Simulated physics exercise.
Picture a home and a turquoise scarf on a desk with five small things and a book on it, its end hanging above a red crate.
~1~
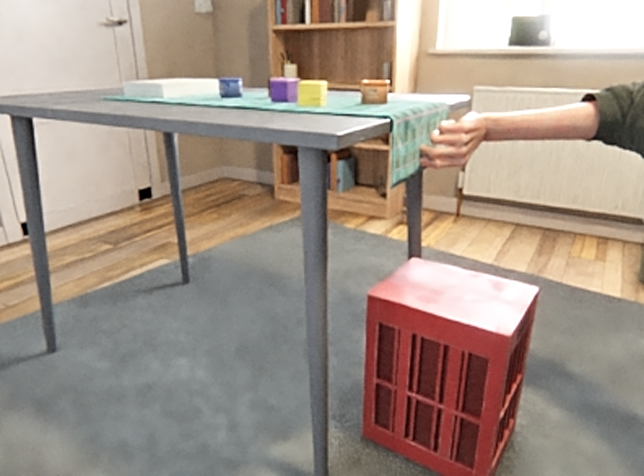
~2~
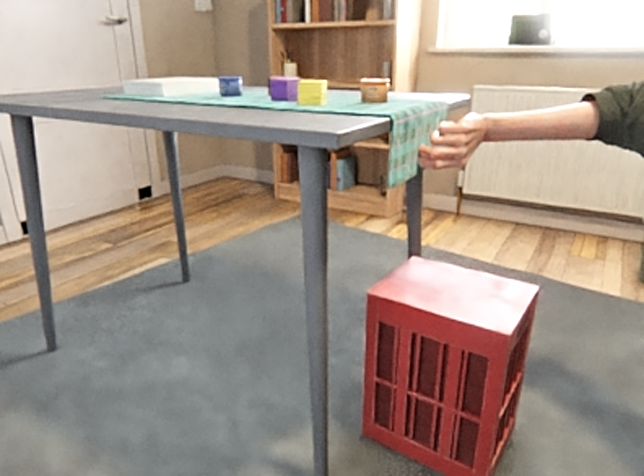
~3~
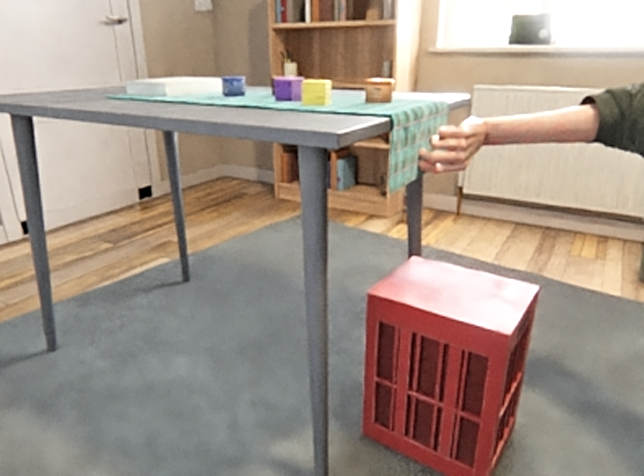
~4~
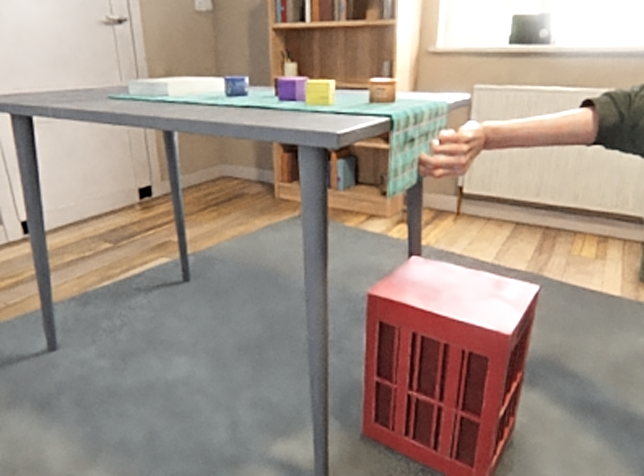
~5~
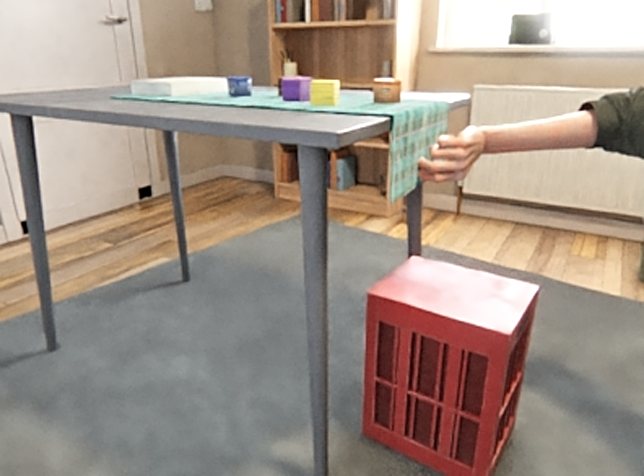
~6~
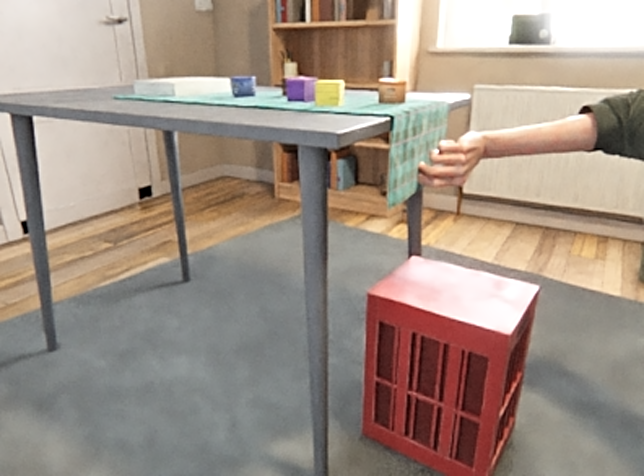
A hand at the right slowly draws the hanging end of a turquoise cloth slightly downward, and the small colourful objects on it shift a little to the right along the grey table, above a still red crate.
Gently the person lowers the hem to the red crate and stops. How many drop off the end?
It drops two things over the edge.
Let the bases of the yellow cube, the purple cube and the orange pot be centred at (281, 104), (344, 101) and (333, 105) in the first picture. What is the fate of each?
In the end the yellow cube is still up there, the purple cube is no longer up there and the orange pot is no longer up there.
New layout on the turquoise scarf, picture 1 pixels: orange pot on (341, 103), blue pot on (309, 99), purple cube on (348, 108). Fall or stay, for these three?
I'd say the orange pot takes a fall, the blue pot hangs on, and the purple cube takes a fall.
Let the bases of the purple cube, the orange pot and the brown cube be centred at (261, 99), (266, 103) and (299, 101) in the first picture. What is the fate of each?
The purple cube ends up on top, the orange pot ends up on top and the brown cube ends up on top.
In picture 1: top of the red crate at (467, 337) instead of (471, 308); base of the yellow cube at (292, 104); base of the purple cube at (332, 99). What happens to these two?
Yellow cube is gone, purple cube is gone.
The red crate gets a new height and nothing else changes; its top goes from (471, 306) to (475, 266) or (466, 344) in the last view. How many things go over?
If so, 1 and 3.
Early on, hem near (418, 235); orange pot gone.
Midway, hem on the crate; orange pot and yellow cube gone.
Finally, hem on the crate; orange pot and yellow cube gone. The answer is two.
